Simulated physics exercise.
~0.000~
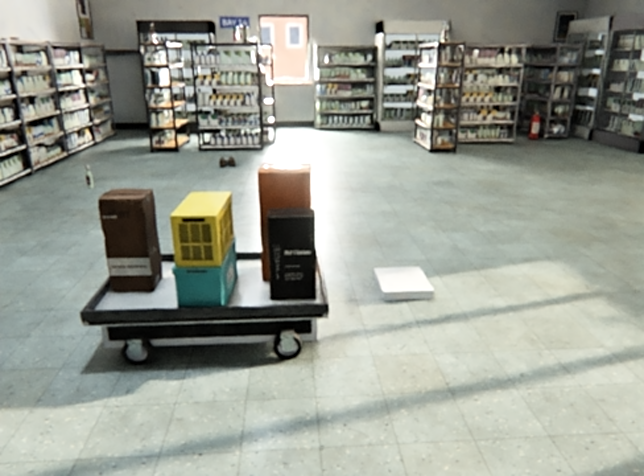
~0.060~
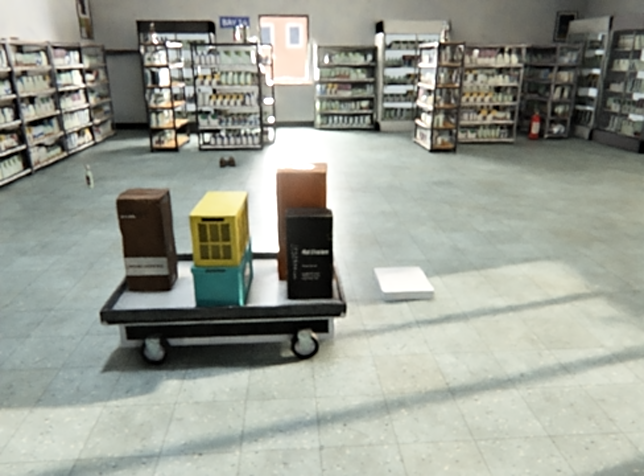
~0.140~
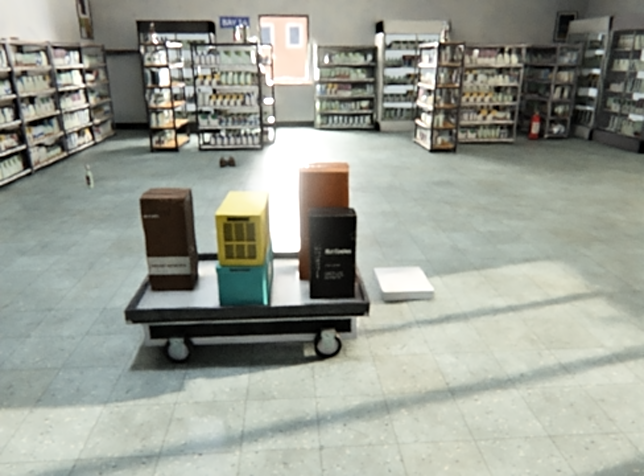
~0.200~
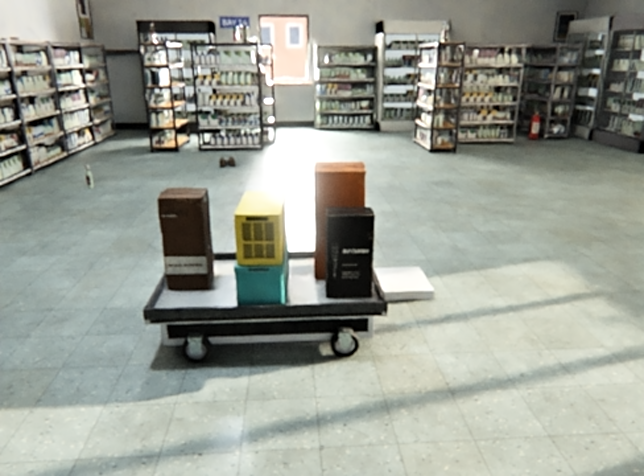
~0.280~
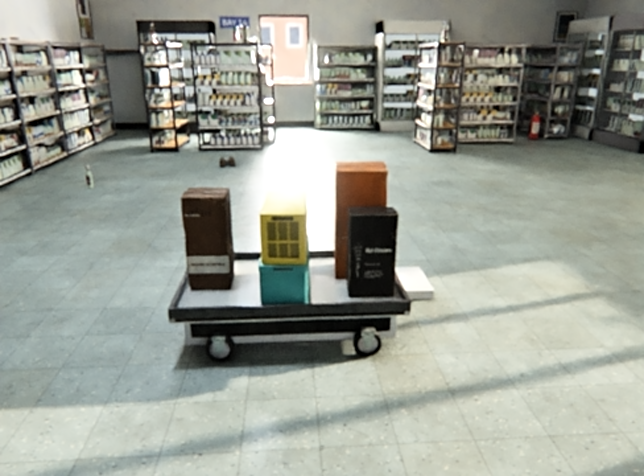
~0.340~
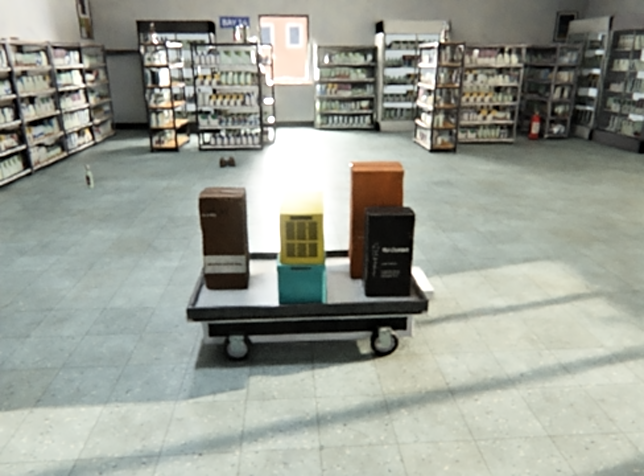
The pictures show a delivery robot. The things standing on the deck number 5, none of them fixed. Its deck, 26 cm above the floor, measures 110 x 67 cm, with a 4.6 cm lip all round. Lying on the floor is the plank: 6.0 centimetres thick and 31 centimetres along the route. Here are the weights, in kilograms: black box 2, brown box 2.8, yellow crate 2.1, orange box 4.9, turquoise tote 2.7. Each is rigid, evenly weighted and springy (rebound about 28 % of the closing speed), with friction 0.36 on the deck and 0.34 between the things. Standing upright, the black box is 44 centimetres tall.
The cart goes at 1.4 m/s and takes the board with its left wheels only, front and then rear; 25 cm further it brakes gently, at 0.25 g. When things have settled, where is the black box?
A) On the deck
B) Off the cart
B, off the cart.
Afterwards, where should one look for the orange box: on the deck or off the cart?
When everything stops, the orange box is out of bounds.
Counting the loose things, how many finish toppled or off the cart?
Total: 2.
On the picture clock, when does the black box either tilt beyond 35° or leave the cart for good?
Roughly at the 0.8 s mark.
By 0.94 s, cart has run 132 cm; black box tilted 45° near (566, 268); orange box tilted 53°; yellow crate 9 cm from its spot.
By 1.34 s, cart has run 188 cm; black box and orange box now off the cart; brown box tilted 12°; yellow crate 13 cm from its spot.
When it is over (2.3 s), off the cart, black box and orange box; not toppled but over 10 cm from the start, yellow crate; the other 2 within 10 cm of the start.
